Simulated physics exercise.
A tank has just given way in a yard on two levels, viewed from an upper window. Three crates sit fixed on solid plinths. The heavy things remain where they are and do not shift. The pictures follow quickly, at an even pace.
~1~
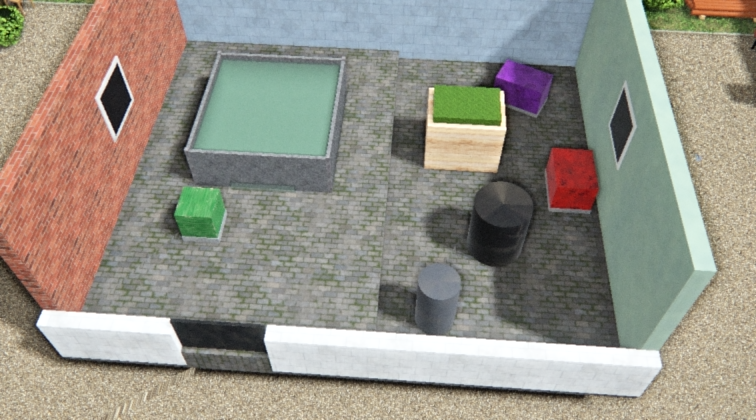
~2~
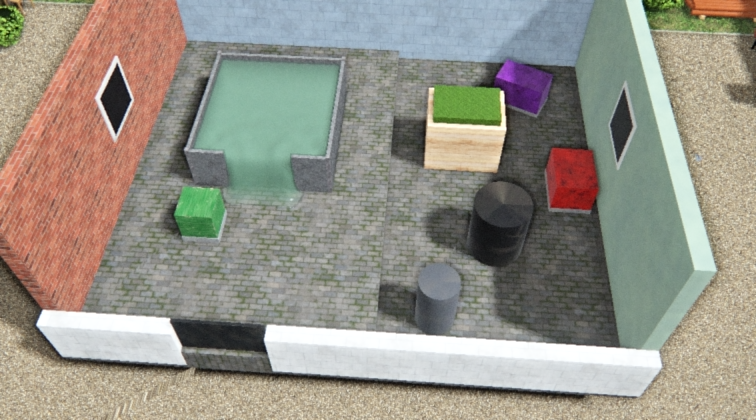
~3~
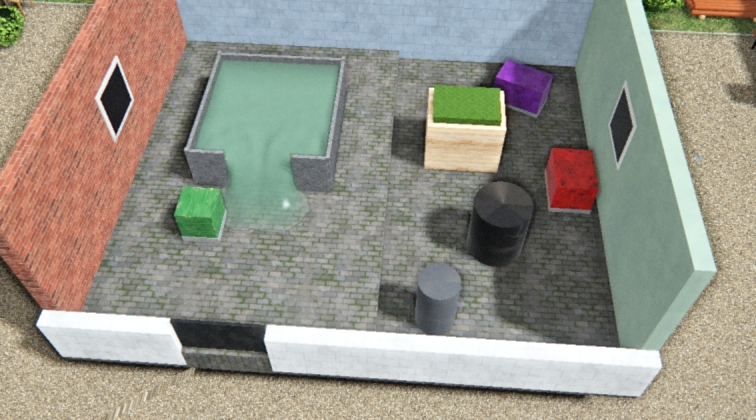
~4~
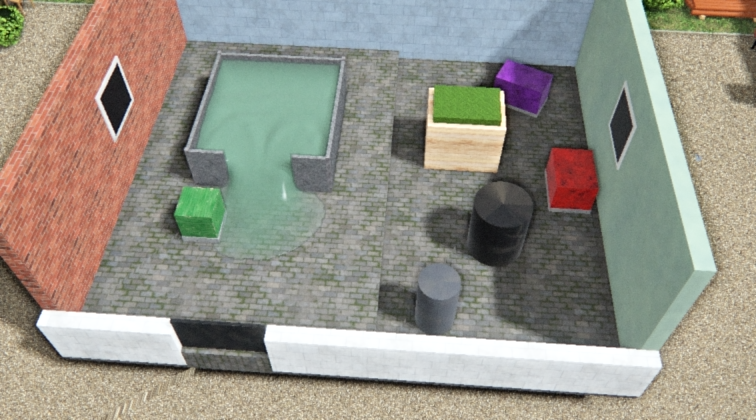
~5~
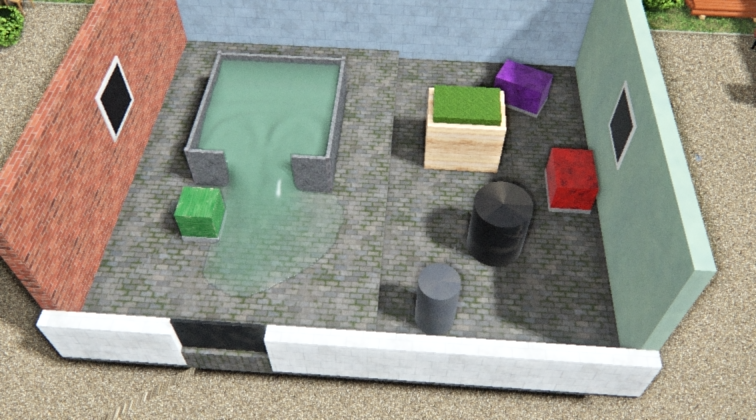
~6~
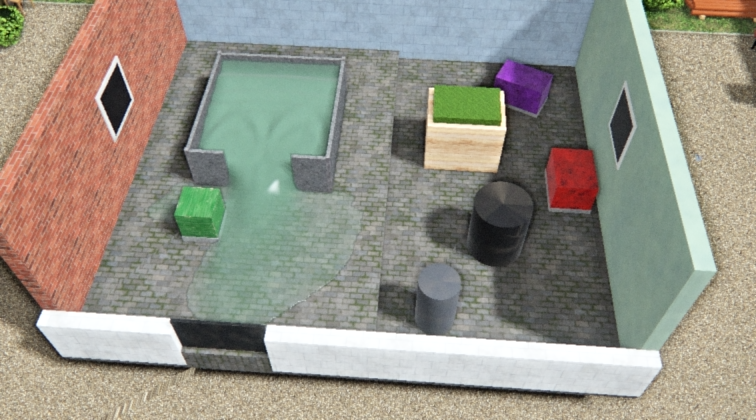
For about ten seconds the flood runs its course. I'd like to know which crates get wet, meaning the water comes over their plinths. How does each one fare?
The purple crate does get wet. The green crate does get wet. The red crate does get wet.
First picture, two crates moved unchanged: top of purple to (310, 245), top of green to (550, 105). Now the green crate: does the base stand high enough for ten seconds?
The green crate simply stays high and dry.
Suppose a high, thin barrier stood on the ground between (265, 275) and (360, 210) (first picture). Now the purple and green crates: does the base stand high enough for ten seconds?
In short: Purple takes water, green is soaked.
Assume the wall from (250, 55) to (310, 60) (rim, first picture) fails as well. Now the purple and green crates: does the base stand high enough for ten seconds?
In short: Purple crate gets drenched; green crate stays untouched.
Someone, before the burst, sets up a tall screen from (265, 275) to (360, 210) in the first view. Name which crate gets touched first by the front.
My answer: The one in green.
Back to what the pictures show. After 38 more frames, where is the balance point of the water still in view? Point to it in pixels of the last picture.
Somewhere near (310, 199).
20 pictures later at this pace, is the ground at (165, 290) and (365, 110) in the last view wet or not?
Result, in sequence: Waterlogged; unwetted.
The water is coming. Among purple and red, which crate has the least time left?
That one is the crate marked red.
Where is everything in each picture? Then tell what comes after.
The tank at (270, 105) is whole and still, in the first picture.
The front is at (229, 200), out from the gap at (262, 175), in the second picture.
Water pours out at (262, 177) and has run to (226, 223), in the third picture.
The front is at (267, 256), out from the gap at (262, 177), in the fourth picture.
Water pours out at (262, 177) and has run to (228, 289), in the fifth picture.
The front is at a hidden place, out from the gap at (262, 176), in the sixth picture.
A moment on, water covers 25 % of the floor; the purple crate not reached, the green crate water round its plinth, the red crate not reached.
Next, water covers 30 % of the floor; the purple crate not reached, the green crate water round its plinth, the red crate not reached.
Then, water covers 55 % of the floor; the purple crate not reached, the green crate water round its plinth, the red crate not reached.
Later, water covers 70 % of the floor; the purple crate water round its plinth, the green crate water round its plinth, the red crate water round its plinth.
In the end, water covers 90 % of the floor; the purple crate was topped, the green crate was topped, the red crate was topped.
